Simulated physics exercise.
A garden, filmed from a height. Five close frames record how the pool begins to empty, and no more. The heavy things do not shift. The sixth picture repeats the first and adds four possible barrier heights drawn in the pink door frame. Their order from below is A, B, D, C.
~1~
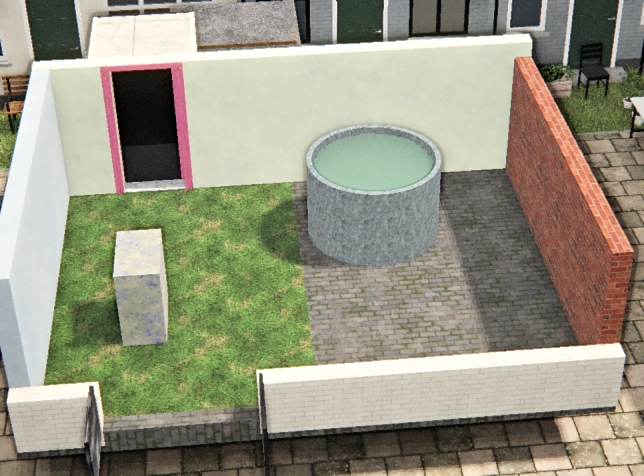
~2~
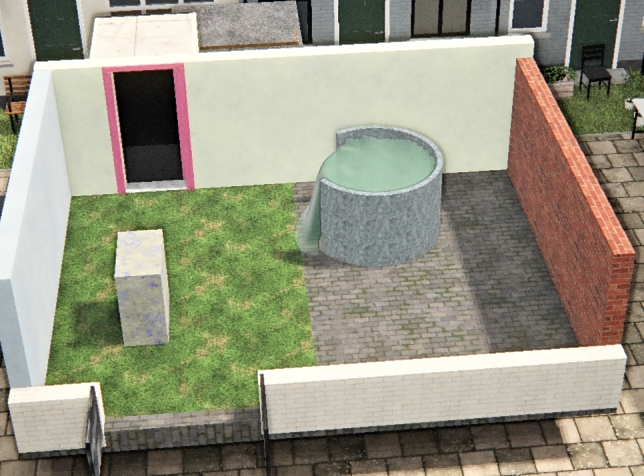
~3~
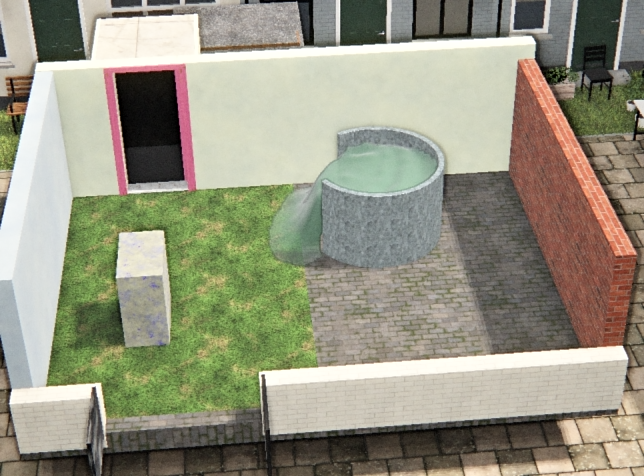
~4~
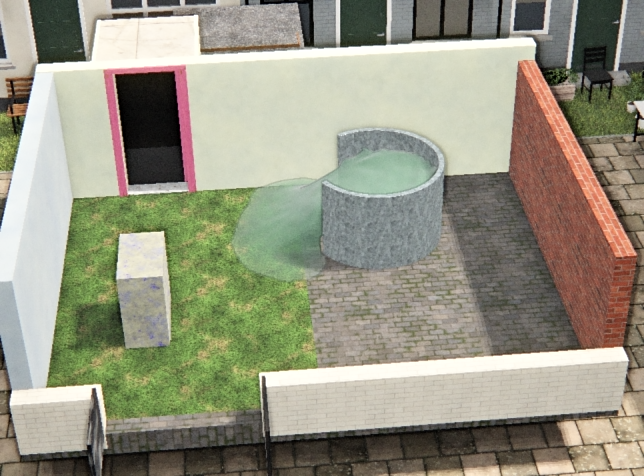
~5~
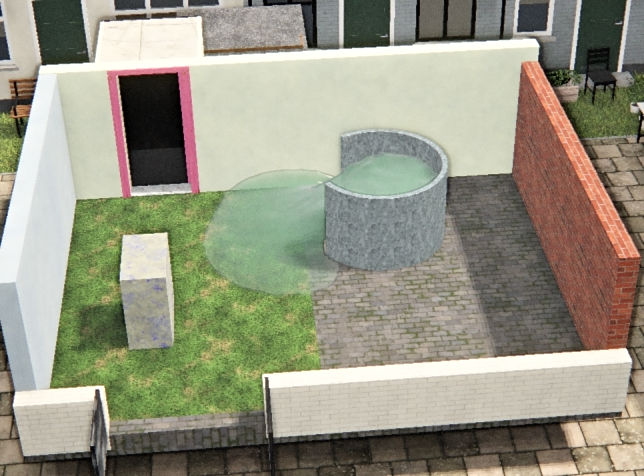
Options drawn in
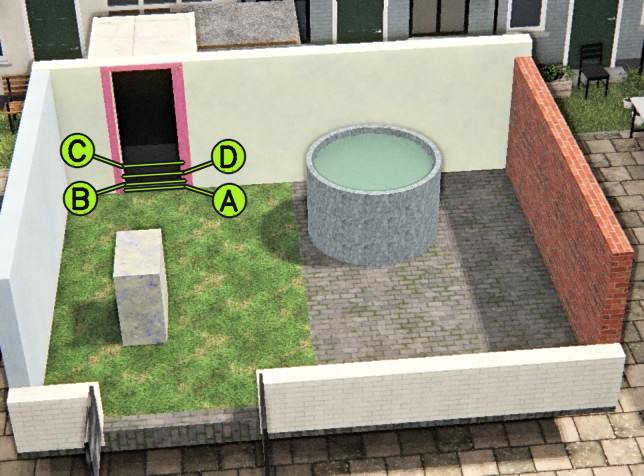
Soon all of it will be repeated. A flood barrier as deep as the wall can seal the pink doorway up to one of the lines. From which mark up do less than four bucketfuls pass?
The limit is D.
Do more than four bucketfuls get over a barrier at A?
Yes, it does.
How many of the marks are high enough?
Two of them.
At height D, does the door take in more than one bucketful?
No.
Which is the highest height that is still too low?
B it is.
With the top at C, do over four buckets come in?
No, not at all.
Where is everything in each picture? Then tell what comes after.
Water in the pool at rest, its middle at (374, 163); foot of the pink doorway at (155, 190); open gate at (177, 373), in the first frame.
In the second frame, 1 % of the ground under water, visible out to (321, 235).
In the third frame, 4 % of the ground under water, visible out to (302, 261).
In the fourth frame, 9 % of the ground under water, visible out to (264, 187).
In the fifth frame, 14 % of the ground under water, visible out to (236, 279).
In lime, A at (155, 188); B at (154, 182); C at (152, 164); D at (153, 174); from the bottom up A, B, D, C.
If A is chosen, dozens of bucketfuls pour in.
If B is chosen, about 8 bucketfuls get in.
If C is chosen, nothing gets over.
If D is chosen, a splash gets over, under a bucket.
